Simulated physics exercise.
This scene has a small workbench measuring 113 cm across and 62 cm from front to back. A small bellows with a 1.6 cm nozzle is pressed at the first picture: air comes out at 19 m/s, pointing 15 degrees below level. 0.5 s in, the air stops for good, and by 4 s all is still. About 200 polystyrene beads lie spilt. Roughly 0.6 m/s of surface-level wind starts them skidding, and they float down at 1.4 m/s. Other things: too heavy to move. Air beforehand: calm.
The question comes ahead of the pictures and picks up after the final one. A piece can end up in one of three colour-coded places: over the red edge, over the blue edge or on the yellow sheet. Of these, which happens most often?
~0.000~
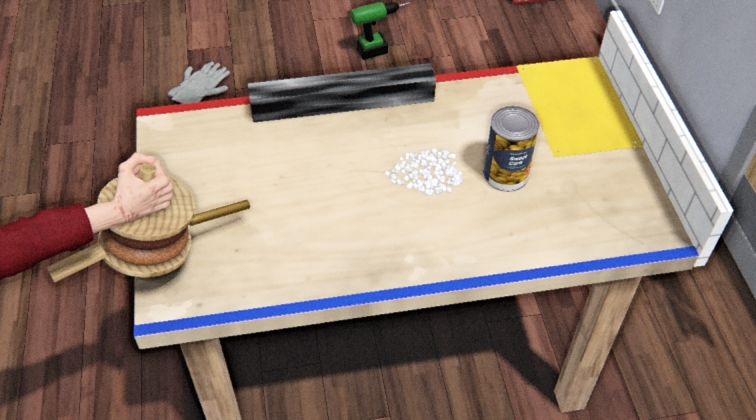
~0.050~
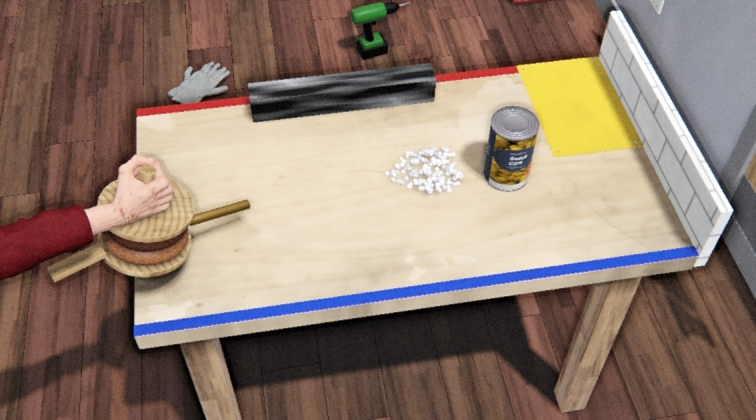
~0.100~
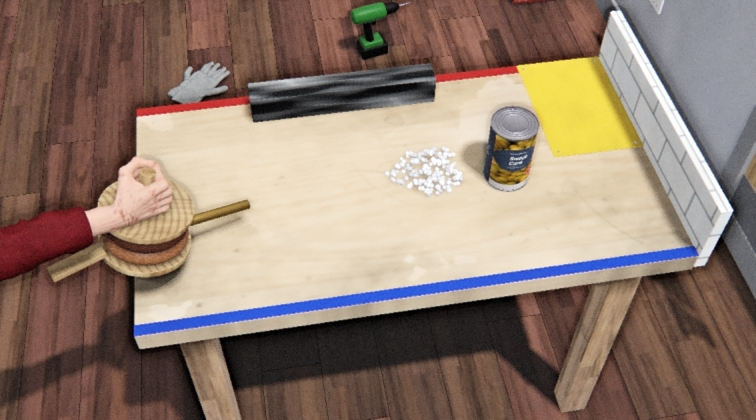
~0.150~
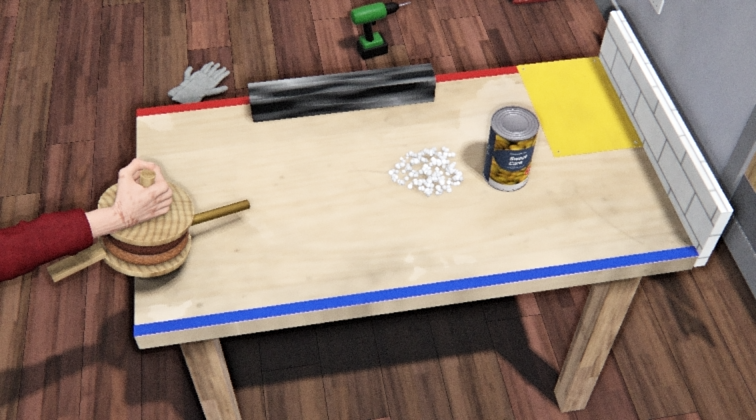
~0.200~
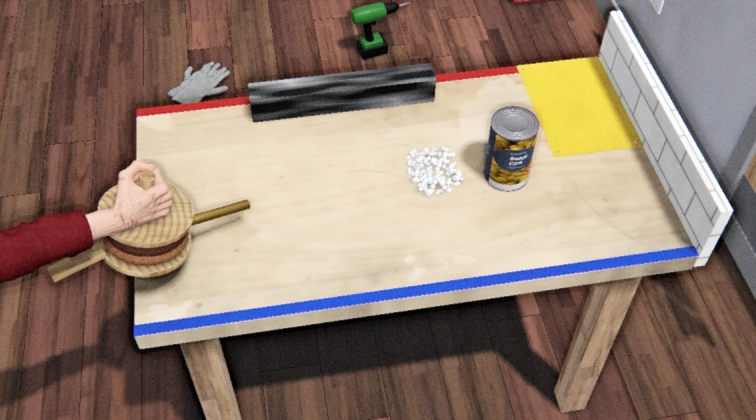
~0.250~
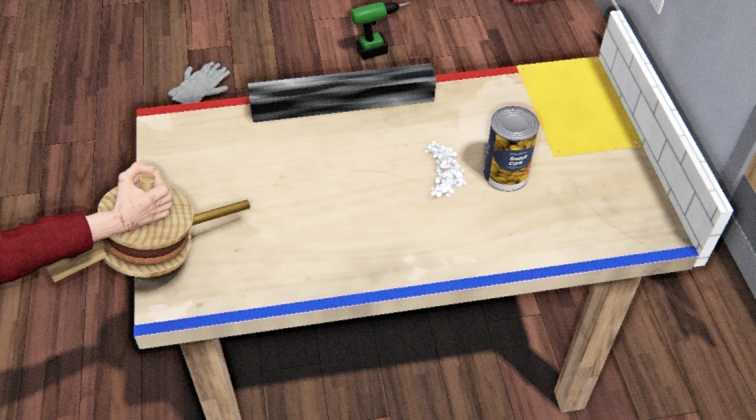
Mostly yellow.
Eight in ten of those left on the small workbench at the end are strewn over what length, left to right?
Looks like some 40 cm to me.
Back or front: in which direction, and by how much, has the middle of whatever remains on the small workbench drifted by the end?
To the front, by about 5 cm.
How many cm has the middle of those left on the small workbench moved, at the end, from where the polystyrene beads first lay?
The middle is roughly 45 cm from where it started.
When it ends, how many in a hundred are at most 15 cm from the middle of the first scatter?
Some 10 per cent.
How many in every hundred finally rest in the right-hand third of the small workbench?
I'd estimate around 90 per cent.
After 0.8 s the count stands so, 0 % are over the blue edge, 2 % over the red edge and 55 % on the yellow sheet; the middle of those left on the top is near (613, 138).
After 1.3 s the count stands so, 0 % are over the blue edge, 2 % over the red edge and 44 % on the yellow sheet; the middle of those left on the top is near (631, 160).
After 2.2 s the count stands so, 0 % are over the blue edge, 2 % over the red edge and 44 % on the yellow sheet; the middle of those left on the top is near (631, 160).
After 4.0 s, at the end, 0 % are over the blue edge, 2 % over the red edge and 44 % on the yellow sheet; the middle of those left on the top is near (631, 160).
